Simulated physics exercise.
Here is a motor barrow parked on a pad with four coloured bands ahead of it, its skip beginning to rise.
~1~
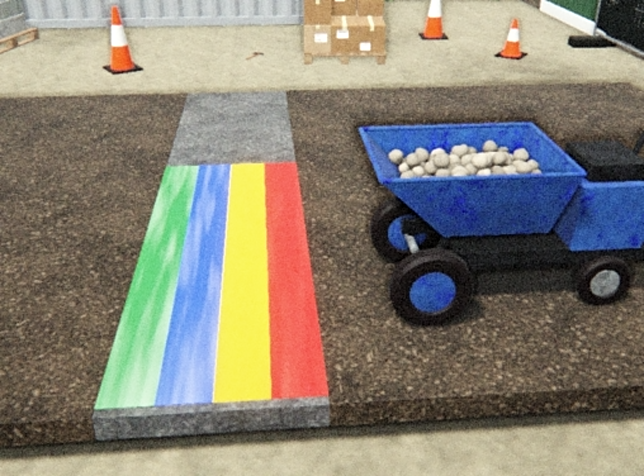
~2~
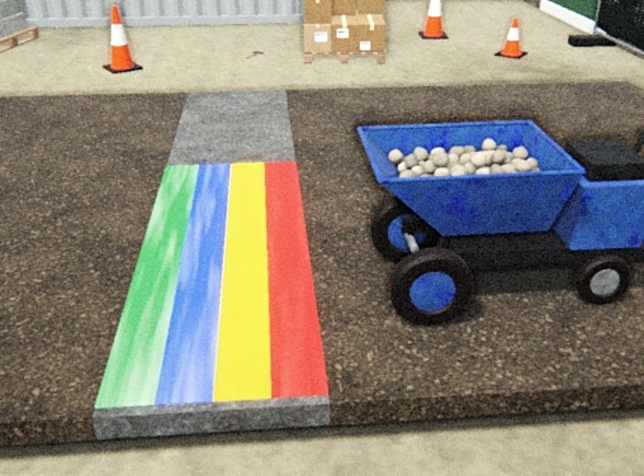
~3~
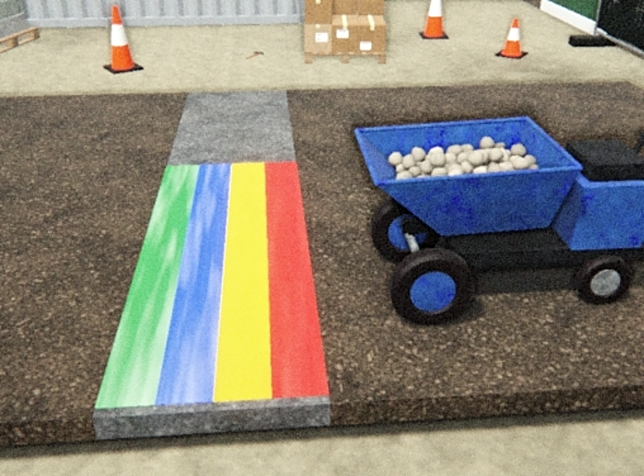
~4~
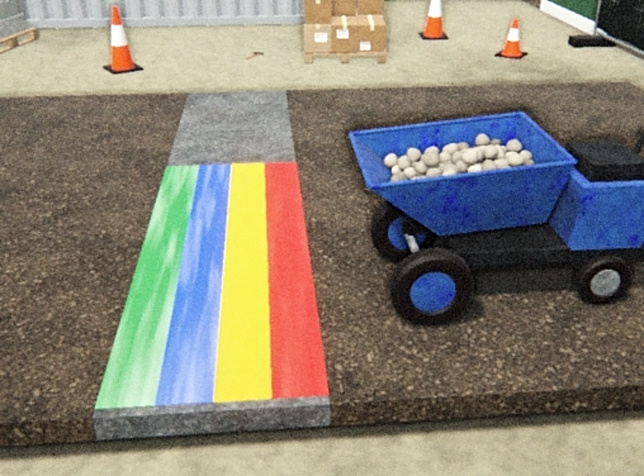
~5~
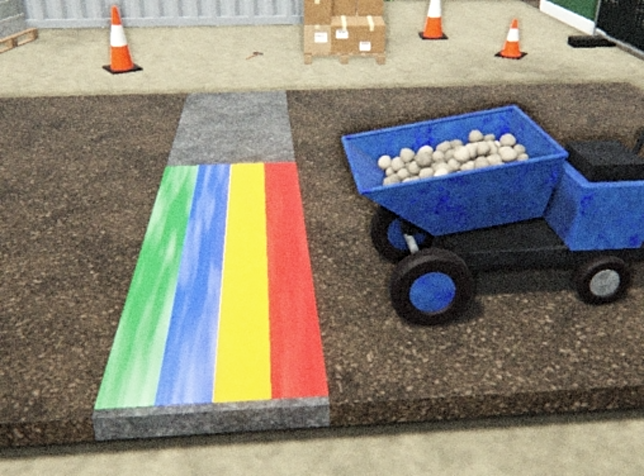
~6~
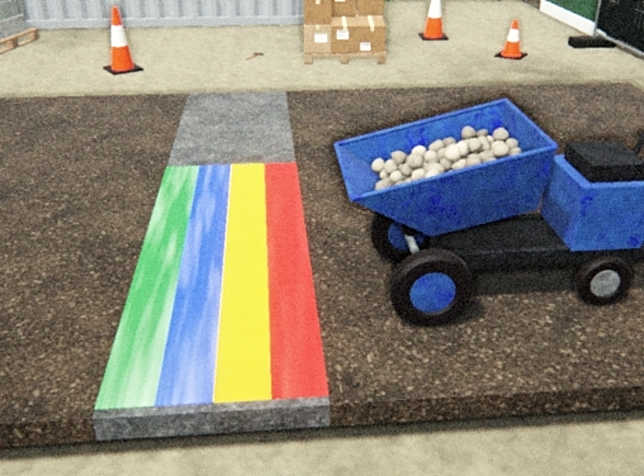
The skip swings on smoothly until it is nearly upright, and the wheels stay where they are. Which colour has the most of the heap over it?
Most covered: The yellow band.
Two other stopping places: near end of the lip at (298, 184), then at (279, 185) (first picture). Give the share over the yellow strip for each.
Roughly 0 per cent, and 0 per cent.
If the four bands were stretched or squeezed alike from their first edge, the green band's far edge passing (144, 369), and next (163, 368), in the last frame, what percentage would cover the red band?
First some 10, then 10 per cent.
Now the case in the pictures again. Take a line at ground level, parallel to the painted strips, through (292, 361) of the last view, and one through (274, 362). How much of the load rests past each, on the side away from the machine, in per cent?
In turn 80 and 70 in a hundred.
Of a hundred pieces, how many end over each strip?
Red strip: 15 %, yellow strip: 35 %, blue strip: 20 %, green strip: 15 %.
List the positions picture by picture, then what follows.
In the first picture, lip of the skip at (382, 181), level; top of the load at (471, 171), river pebbles; red strip at (296, 356); yellow strip at (243, 359); blue strip at (189, 362); green strip at (134, 365).
In the second picture, lip of the skip at (381, 181), level; top of the load at (470, 170).
In the third picture, lip of the skip at (377, 183), tipped barely; top of the load at (482, 174).
In the fourth picture, lip of the skip at (370, 187), tipped barely; top of the load at (489, 167).
In the fifth picture, lip of the skip at (362, 192), tipped a little; top of the load at (492, 162).
In the sixth picture, lip of the skip at (353, 199), tipped a little; top of the load at (485, 158); red strip at (296, 357); yellow strip at (243, 360); blue strip at (189, 363); green strip at (135, 365).
Soon, skip tipped well over; all in the skip.
A while on, skip tipped steeply; about two thirds in the skip; a small part over the red strip; a small part over the yellow strip.
Towards the end, skip tipped right over; a small part in the skip; a small part over the red strip; about a third over the yellow strip; about a quarter over the blue strip; a small part over the green strip; a small part off the paint.
Finally, skip tipped right over; a small part in the skip; a small part over the red strip; about a third over the yellow strip; about a quarter over the blue strip; a small part over the green strip; a small part off the paint.
